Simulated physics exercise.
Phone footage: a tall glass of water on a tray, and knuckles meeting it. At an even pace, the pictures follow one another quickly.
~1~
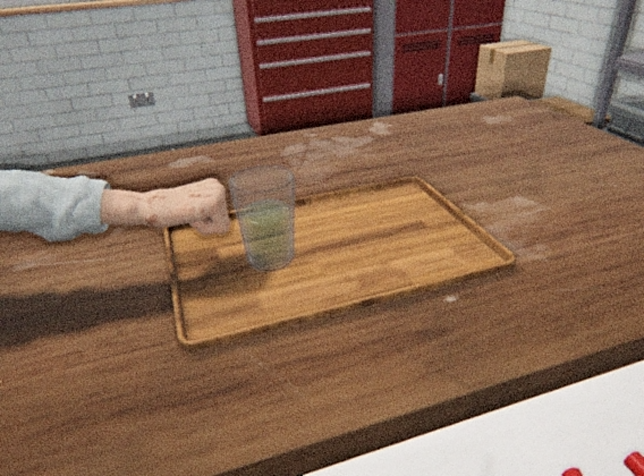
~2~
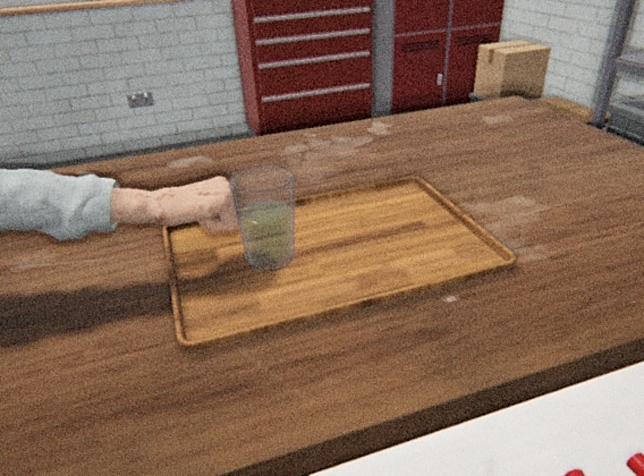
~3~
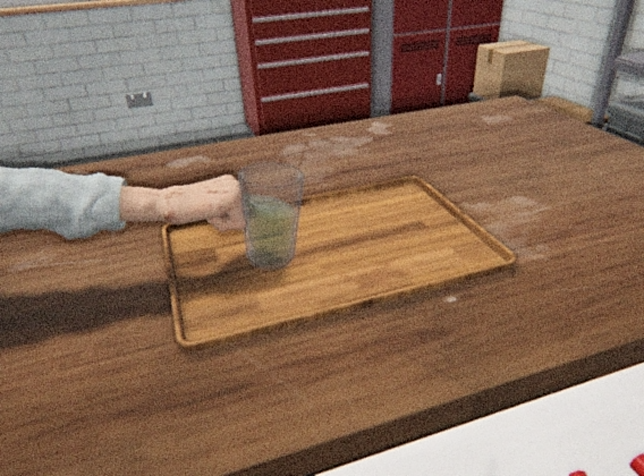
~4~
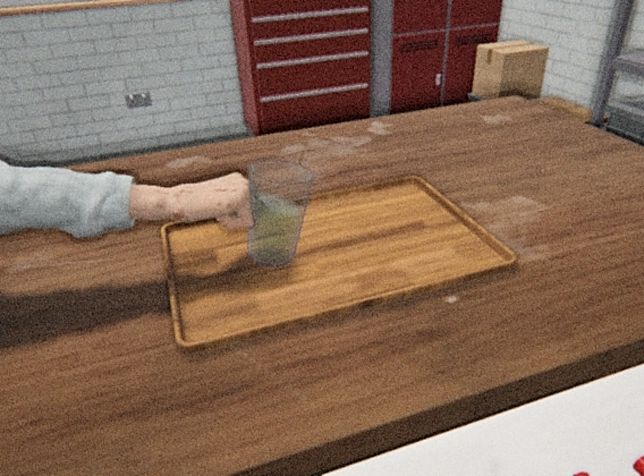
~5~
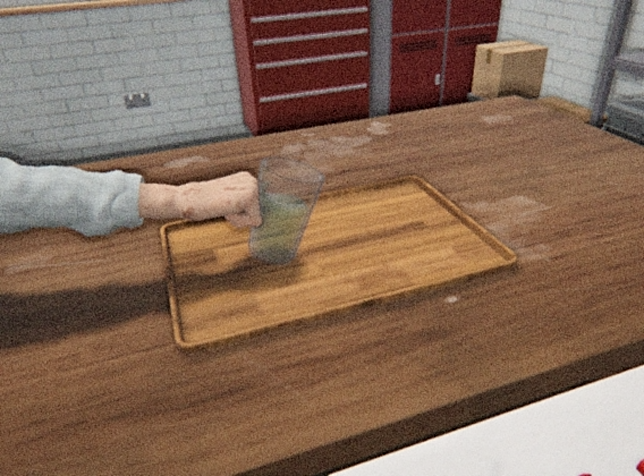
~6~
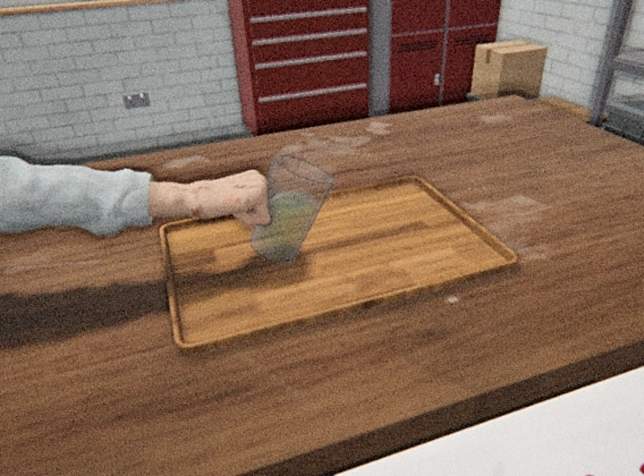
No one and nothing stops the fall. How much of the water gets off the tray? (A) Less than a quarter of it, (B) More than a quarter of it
(B) More than a quarter of it.
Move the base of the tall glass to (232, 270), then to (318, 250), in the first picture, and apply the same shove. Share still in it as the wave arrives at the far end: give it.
Respectively, some 45 and 85 percent.
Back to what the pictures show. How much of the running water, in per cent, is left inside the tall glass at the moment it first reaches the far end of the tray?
Roughly 65 % is still in the tall glass.
A moment on, the tall glass lies on its side and 100 per cent is in the glass, 0 on the tray and 0 above or beyond its rim.
Next, the tall glass lies on its side and 68 per cent is in the glass, 16 on the tray and 16 above or beyond its rim.
Then the tall glass lies on its side and 36 per cent is in the glass, 46 on the tray and 18 above or beyond its rim.
Later the tall glass lies on its side and 19 per cent is in the glass, 46 on the tray and 35 above or beyond its rim.
Finally, 65 per cent is held by tray and glass, 35 is off the tray.
